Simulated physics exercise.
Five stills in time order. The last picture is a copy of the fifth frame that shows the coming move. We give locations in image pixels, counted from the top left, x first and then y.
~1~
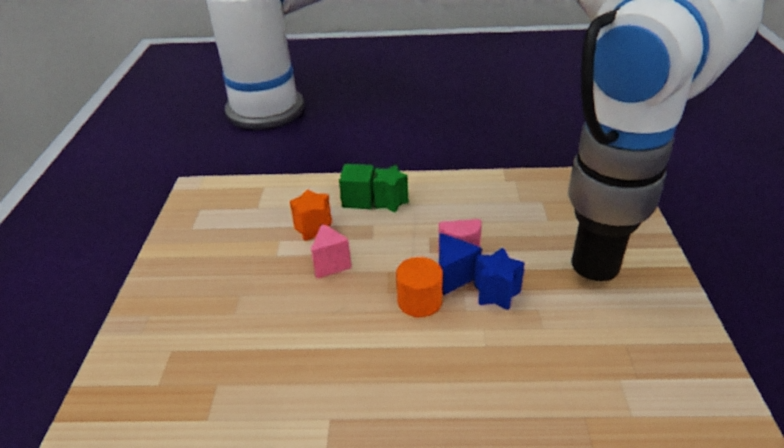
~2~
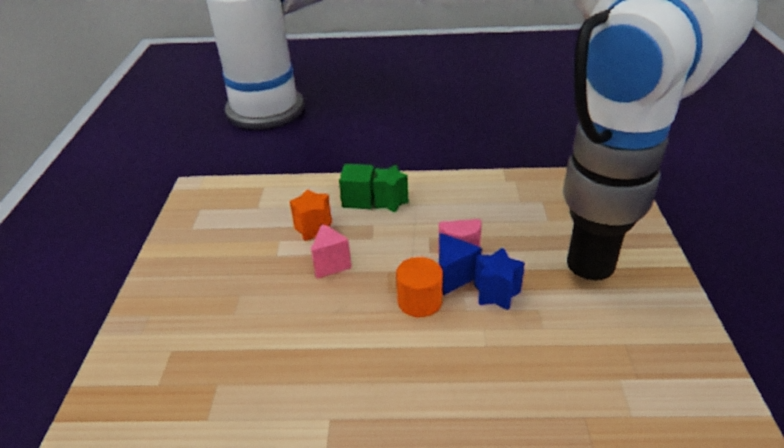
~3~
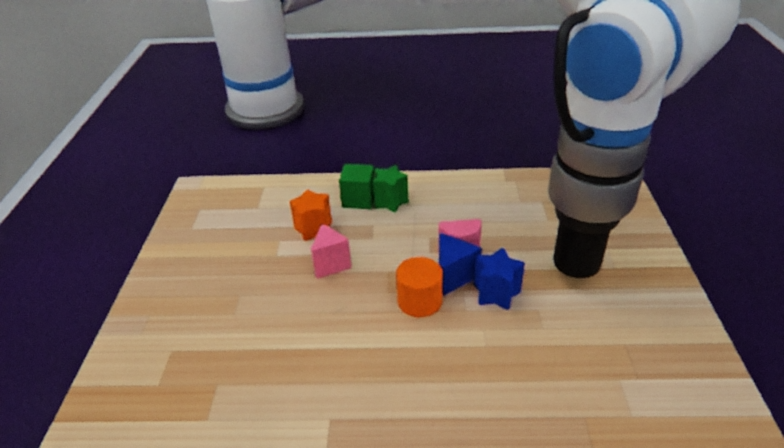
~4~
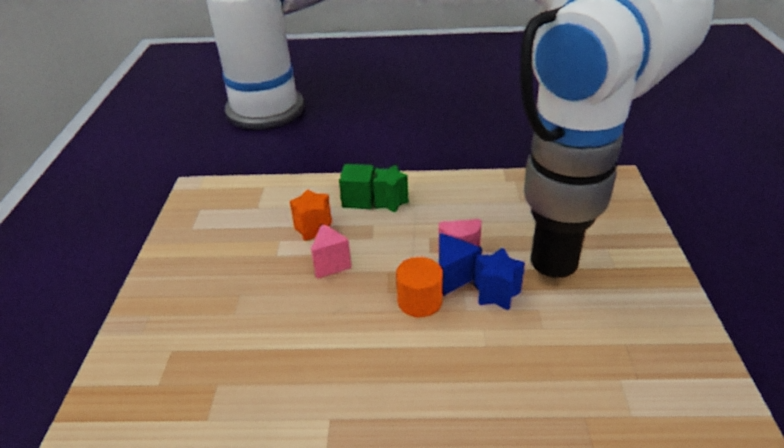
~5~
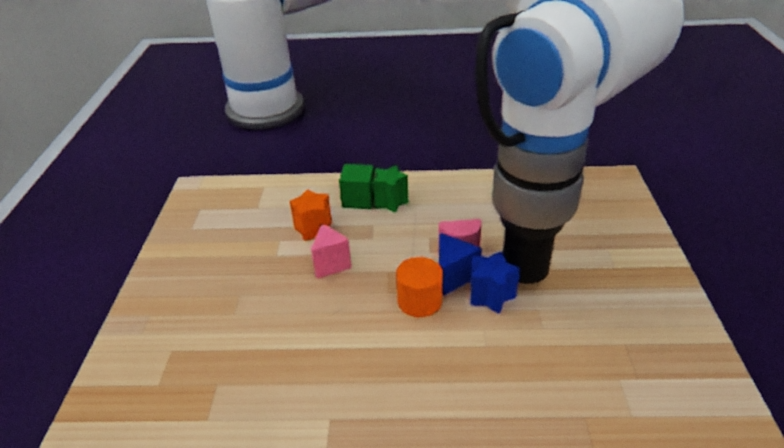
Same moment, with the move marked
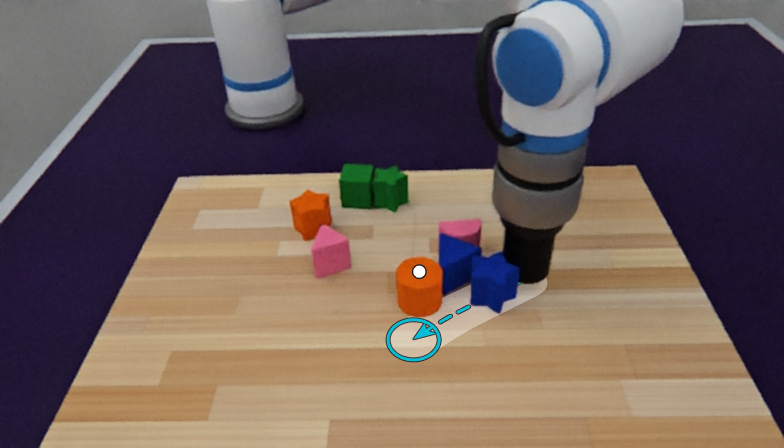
In the video, a robot arm with a black peg moves left across a wooden table holding several colored blocks, nearing the blue star, which then shifts slightly left while the orange cylinder and other blocks stay still.
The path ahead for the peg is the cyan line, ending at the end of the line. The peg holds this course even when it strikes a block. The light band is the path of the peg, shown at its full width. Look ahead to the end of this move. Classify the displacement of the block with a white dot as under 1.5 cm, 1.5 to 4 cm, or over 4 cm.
Band: 1.5 to 4 cm.
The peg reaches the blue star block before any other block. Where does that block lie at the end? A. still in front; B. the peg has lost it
I choose A.
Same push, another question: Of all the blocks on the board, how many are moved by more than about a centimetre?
I count two.
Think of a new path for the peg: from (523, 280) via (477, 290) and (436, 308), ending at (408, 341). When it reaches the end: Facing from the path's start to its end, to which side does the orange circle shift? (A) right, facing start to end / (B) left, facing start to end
That would be A.
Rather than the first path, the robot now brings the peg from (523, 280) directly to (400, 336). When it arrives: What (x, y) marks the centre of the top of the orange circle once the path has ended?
When the path ends, it will be at (371, 278).
Drawn move, from (523, 280) by way of (469, 307) to (414, 339); the dot is on the orange circle.
The first path, step by step. One third of the way, peg (489, 285); orange circle (410, 273); blue star block (454, 285).
Two thirds of the way, peg (450, 304); orange circle (381, 277); blue star block (412, 305).
At the end, peg (413, 327); orange circle (380, 277); blue three-sided block still; blue star block (372, 328).
